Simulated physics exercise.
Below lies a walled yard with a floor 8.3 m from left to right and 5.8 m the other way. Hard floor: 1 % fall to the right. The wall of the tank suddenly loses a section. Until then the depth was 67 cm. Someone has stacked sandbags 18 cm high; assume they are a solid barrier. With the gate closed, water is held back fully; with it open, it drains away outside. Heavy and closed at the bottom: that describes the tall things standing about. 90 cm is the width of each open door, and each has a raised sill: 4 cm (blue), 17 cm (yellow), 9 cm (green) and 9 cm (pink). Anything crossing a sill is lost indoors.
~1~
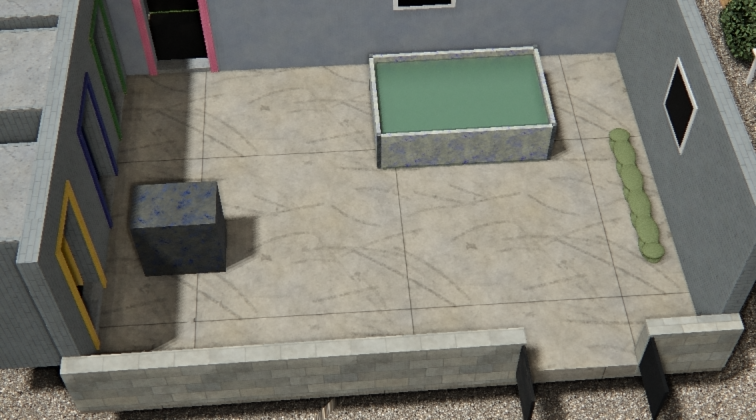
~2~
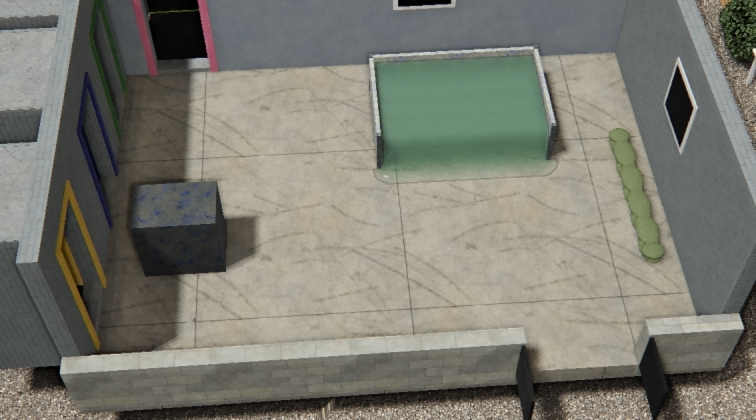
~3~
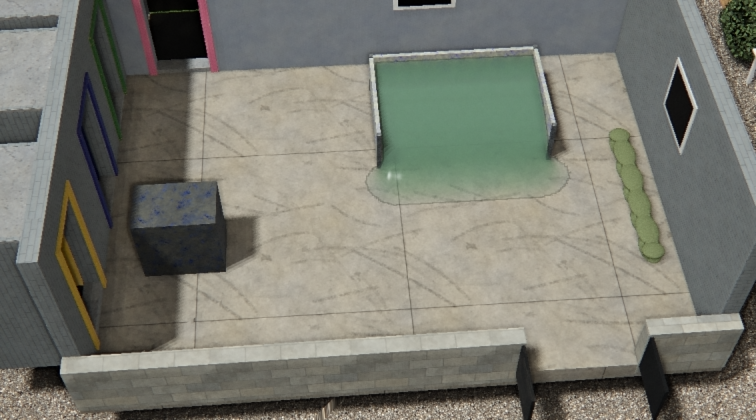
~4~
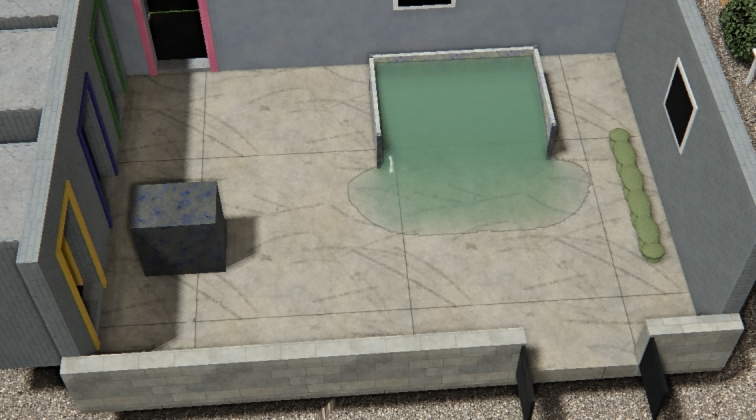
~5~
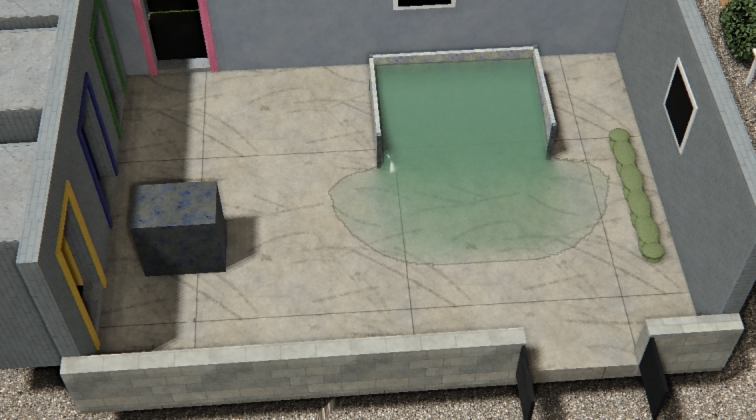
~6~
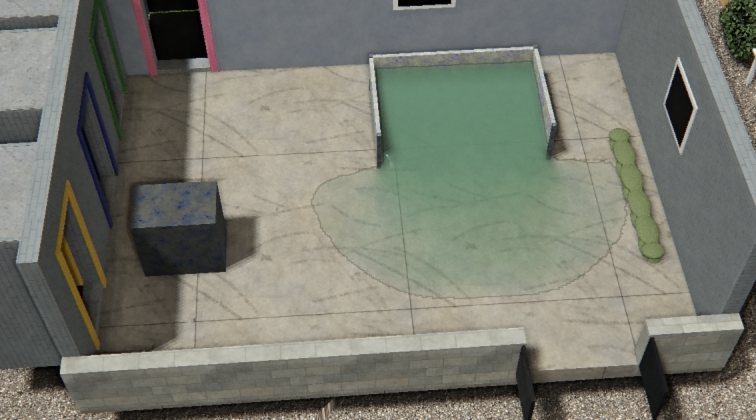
We see a walled yard with a dark block, a row of green bushes and a tank of still green water; the tank's front wall disappears, and water pours out, spreading forward and sideways across the floor in a widening rounded pool.
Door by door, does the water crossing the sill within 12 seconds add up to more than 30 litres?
Door by door: The blue door: No; the yellow door: No; the green door: No; the pink door: No.
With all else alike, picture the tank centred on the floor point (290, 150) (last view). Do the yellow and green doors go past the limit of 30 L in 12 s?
For the yellow door, the amount is acceptable; for the green door, the amount is acceptable.
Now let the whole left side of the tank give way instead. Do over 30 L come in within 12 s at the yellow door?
So for yellow: No.
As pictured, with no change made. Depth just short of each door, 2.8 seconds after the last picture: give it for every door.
Blue 0 cm, yellow 9 cm, green 0 cm, pink 0 cm.
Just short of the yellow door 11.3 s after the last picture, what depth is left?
2.0 cm.
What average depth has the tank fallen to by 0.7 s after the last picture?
Some 28 cm on average.
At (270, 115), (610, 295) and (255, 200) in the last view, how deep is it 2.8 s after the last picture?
Roughly 0, 5, 0 cm.
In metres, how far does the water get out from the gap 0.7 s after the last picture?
That's near 4.2 m in a straight line.
Then, 0.7 s after the last picture water covers 40 % of the floor and is deepest (38 cm) near (497, 357); blue door not reached, yellow door not reached, green door not reached, pink door not reached.
Then, 1.5 s after the last picture water covers 45 % of the floor and is deepest (33 cm) near (484, 358); blue door not reached, yellow door not reached, green door not reached, pink door not reached.
Then, 2.8 s after the last picture water covers 50 % of the floor and is deepest (24 cm) near (95, 382); blue door not reached, yellow door 9 cm at the sill, 0 L in, green door not reached, pink door not reached.
Then, 6.3 s after the last picture water covers 85 % of the floor and is deepest (10 cm) near (617, 61); blue door 4 cm at the sill, 1 L in, yellow door 8 cm at the sill, 1 L in, green door 2 cm at the sill, 0 L in, pink door 7 cm at the sill, 0 L in.
Then, 11.3 s after the last picture water covers 90 % of the floor and is deepest (10 cm) near (440, 77); blue door 1 cm at the sill, 1 L in, yellow door 2 cm at the sill, 1 L in, green door 1 cm at the sill, 0 L in, pink door 3 cm at the sill, 0 L in.
